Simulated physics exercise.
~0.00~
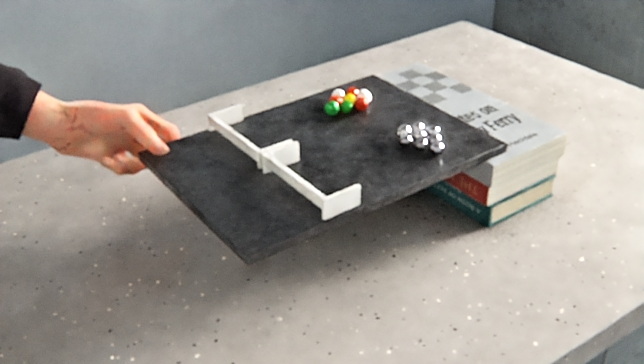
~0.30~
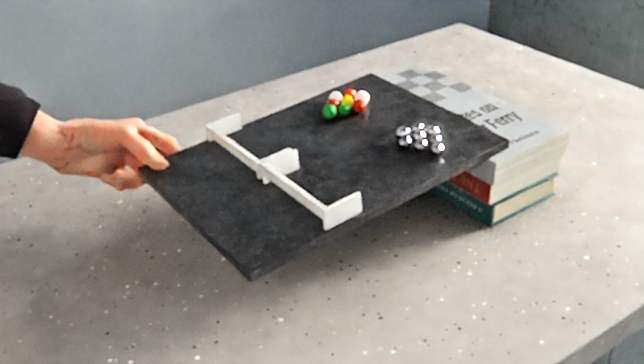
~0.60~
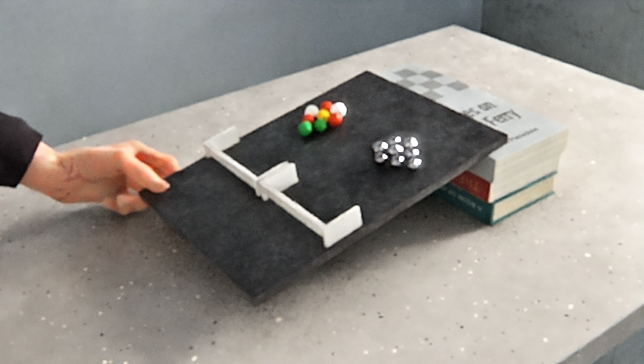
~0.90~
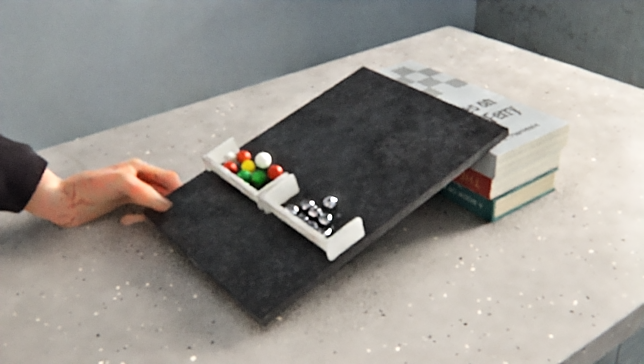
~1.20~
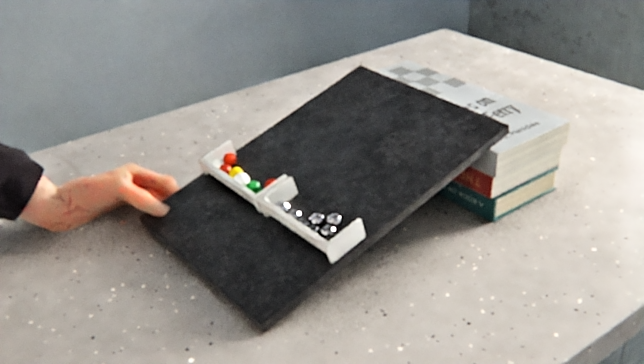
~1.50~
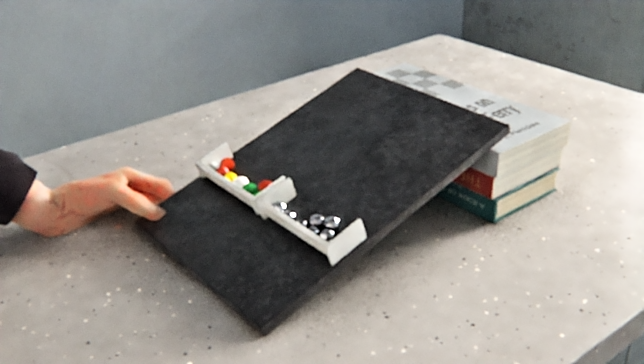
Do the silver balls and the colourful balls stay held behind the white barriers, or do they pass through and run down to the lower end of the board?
Both groups stay held behind the white barriers. Neither the silver balls nor the colourful ones can fit through, so the lower part of the board stays empty.
